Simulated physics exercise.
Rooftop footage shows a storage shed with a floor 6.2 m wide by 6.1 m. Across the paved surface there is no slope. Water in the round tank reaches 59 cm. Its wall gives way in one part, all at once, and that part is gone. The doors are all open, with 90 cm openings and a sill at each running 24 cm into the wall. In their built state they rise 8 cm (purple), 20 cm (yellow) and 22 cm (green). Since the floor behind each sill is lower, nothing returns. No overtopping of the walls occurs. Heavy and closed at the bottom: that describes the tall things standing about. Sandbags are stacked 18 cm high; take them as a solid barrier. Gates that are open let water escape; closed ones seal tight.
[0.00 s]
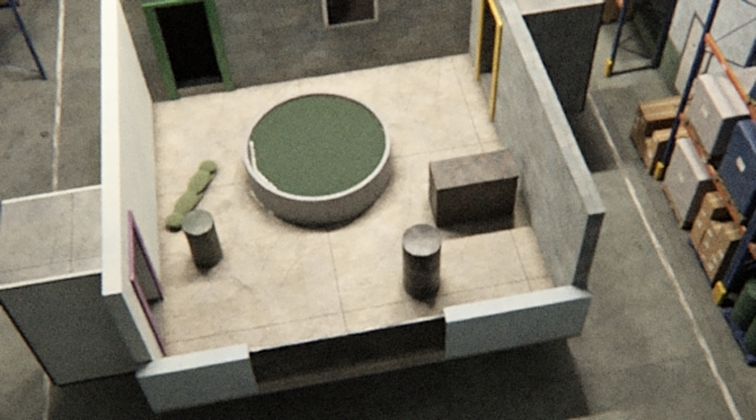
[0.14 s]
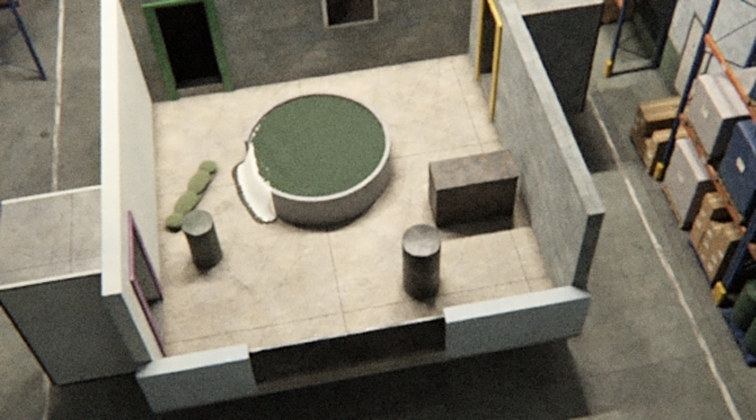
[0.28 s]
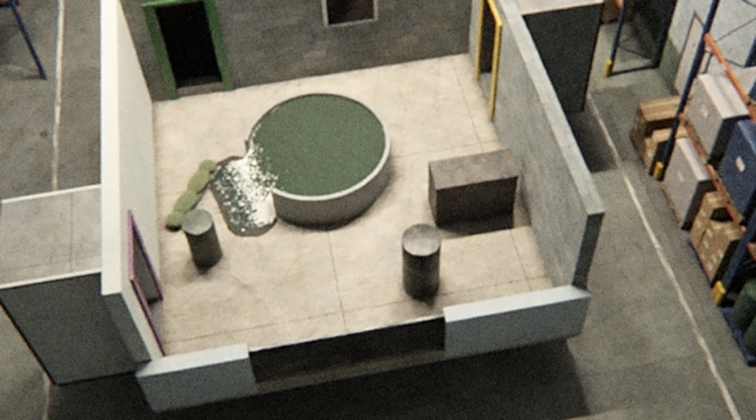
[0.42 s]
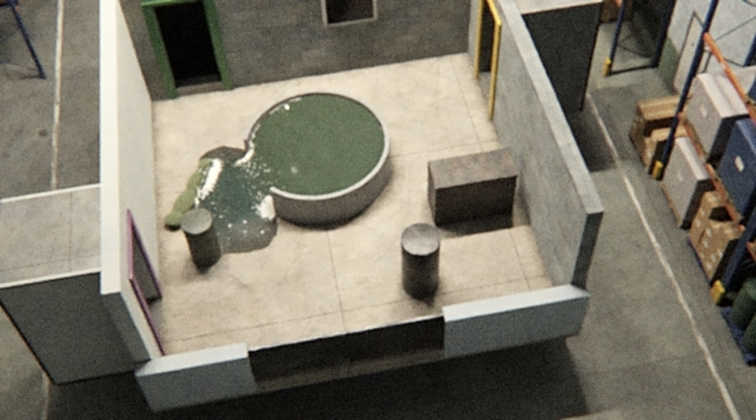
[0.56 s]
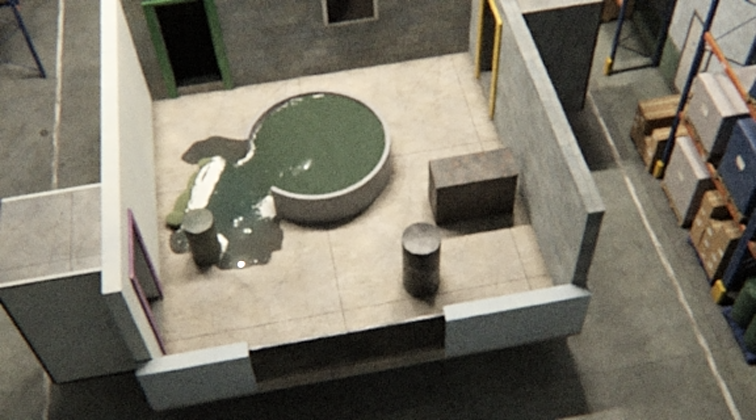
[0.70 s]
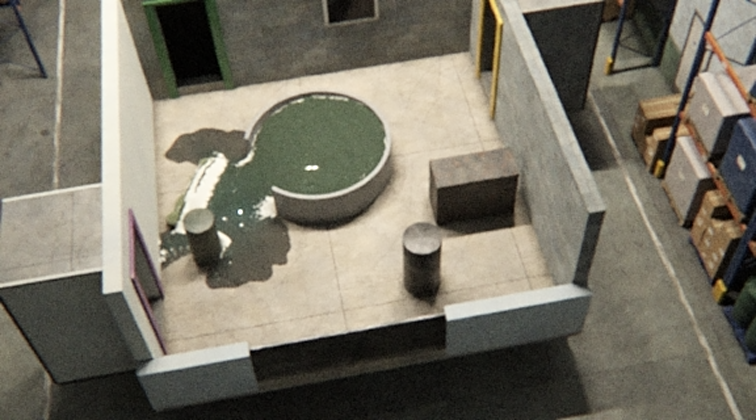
Green water pouring through a gap in a round tank's left side, spreading across the pale floor past sandbags and a drum.
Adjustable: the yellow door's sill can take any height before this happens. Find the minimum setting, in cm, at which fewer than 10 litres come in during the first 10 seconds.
The minimum is about 7.5 cm.
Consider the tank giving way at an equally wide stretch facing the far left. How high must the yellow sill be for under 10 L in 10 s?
That way, roughly 9.5 cm.
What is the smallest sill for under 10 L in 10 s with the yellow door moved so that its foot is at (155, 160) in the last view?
Around 9.5 cm would do it.
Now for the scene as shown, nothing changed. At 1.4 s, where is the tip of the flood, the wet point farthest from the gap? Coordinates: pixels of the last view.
(165, 343).
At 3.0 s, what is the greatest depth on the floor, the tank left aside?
I'd put it near 29 cm.
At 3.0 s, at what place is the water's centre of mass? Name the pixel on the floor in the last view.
Centre of mass: About (261, 207) px.
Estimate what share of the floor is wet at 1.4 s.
Wet: Close to 25 %.
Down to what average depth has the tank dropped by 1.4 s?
Some 41 cm.
After 1.4 s water covers 25 % of the floor, deepest (42 cm) near (161, 259); it has not reached the yellow door.
After 3.0 s water covers 40 % of the floor, deepest (29 cm) near (171, 240); it has not reached the yellow door.
After 10.0 s water covers 95 % of the floor, deepest (13 cm) near (561, 313); 8 cm at the yellow door, 0 litres in over its 20 cm sill.
At the yellow door as built, the water arrived by 5.7 s and peaked near 11 cm at 8.8 s.
Run again over the same 10 s with other heights there, 23 litres in over 6 cm, 2 litres over 9.5 cm. The limit of 10 litres is kept from about 7.5 cm up.
